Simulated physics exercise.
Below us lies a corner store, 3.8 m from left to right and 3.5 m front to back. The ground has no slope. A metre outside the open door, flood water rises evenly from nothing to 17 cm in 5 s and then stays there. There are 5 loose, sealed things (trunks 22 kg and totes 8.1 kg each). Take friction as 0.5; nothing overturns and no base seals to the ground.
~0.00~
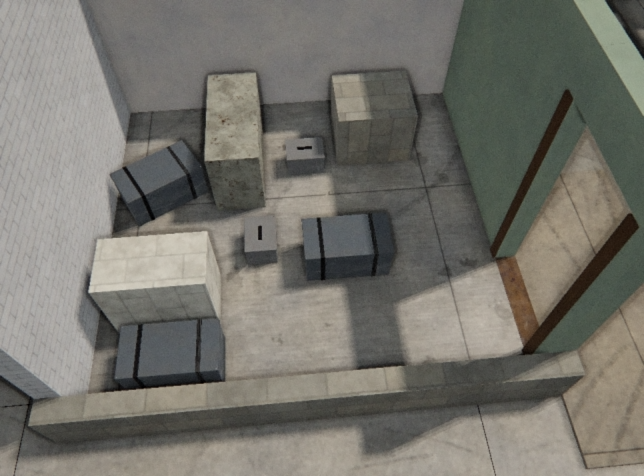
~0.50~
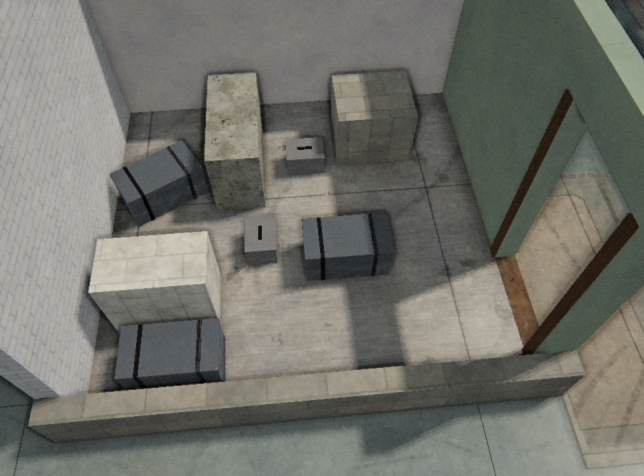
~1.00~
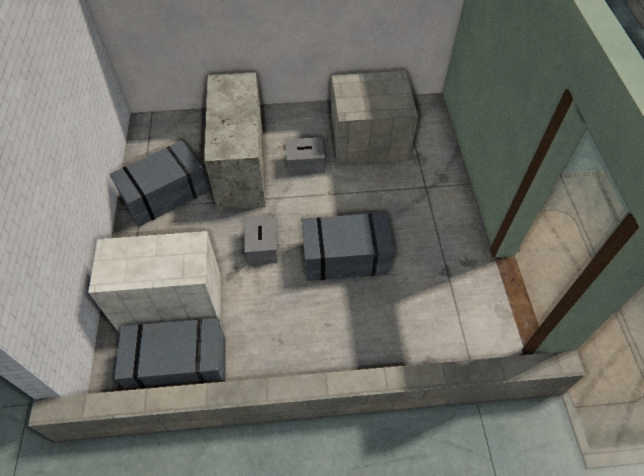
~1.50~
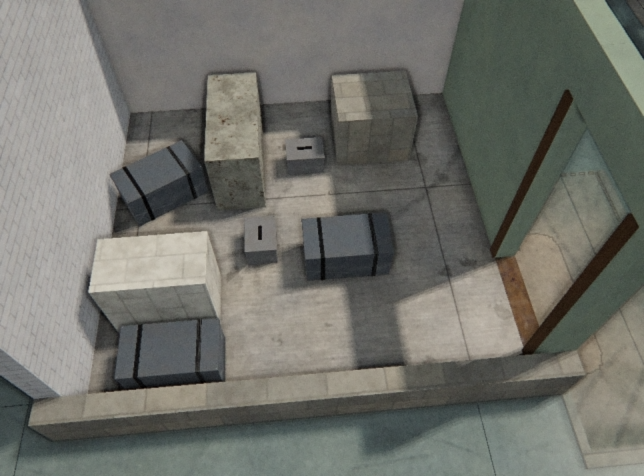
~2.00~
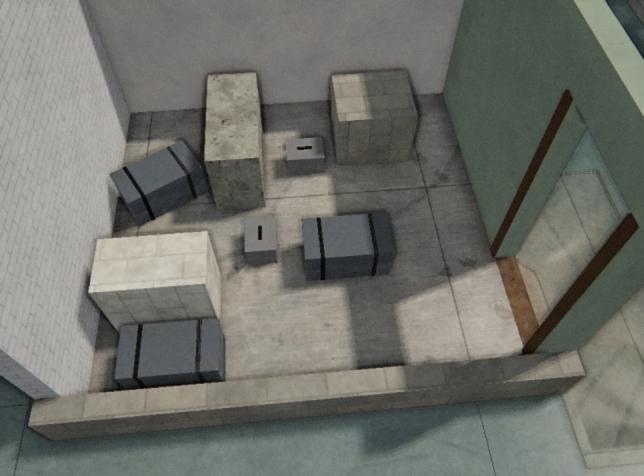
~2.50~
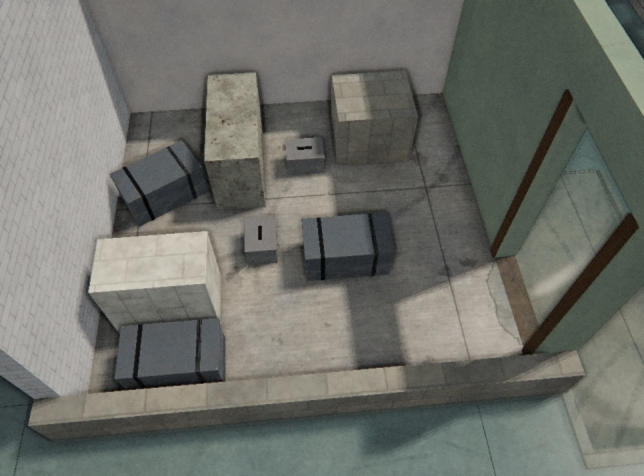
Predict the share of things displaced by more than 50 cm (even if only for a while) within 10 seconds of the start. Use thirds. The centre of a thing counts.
Share: Under a third.
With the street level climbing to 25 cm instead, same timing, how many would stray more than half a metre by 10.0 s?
Then 4.
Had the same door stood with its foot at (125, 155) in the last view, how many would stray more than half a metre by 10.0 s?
In that case 1 of them.
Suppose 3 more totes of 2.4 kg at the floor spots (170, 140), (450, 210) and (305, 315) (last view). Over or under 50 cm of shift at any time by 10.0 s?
In that order: Less, less, over.
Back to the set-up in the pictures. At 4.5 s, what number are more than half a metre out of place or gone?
0 of them.
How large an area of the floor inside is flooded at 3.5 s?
About 1.0 m2.
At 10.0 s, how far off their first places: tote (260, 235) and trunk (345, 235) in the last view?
In turn: 10 cm, 20 cm.
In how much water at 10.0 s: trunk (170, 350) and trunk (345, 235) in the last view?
Roughly 15 and 6 cm.
After 3.5 s 0 of 5 are over 50 cm from their spots; 0 afloat.
After 4.5 s 0 of 5 are over 50 cm from their spots; 0 afloat.
After 7.0 s 0 of 5 are over 50 cm from their spots; 0 afloat.
After 10.0 s 0 of 5 are over 50 cm from their spots, and 0 have been at some point; 3 afloat.
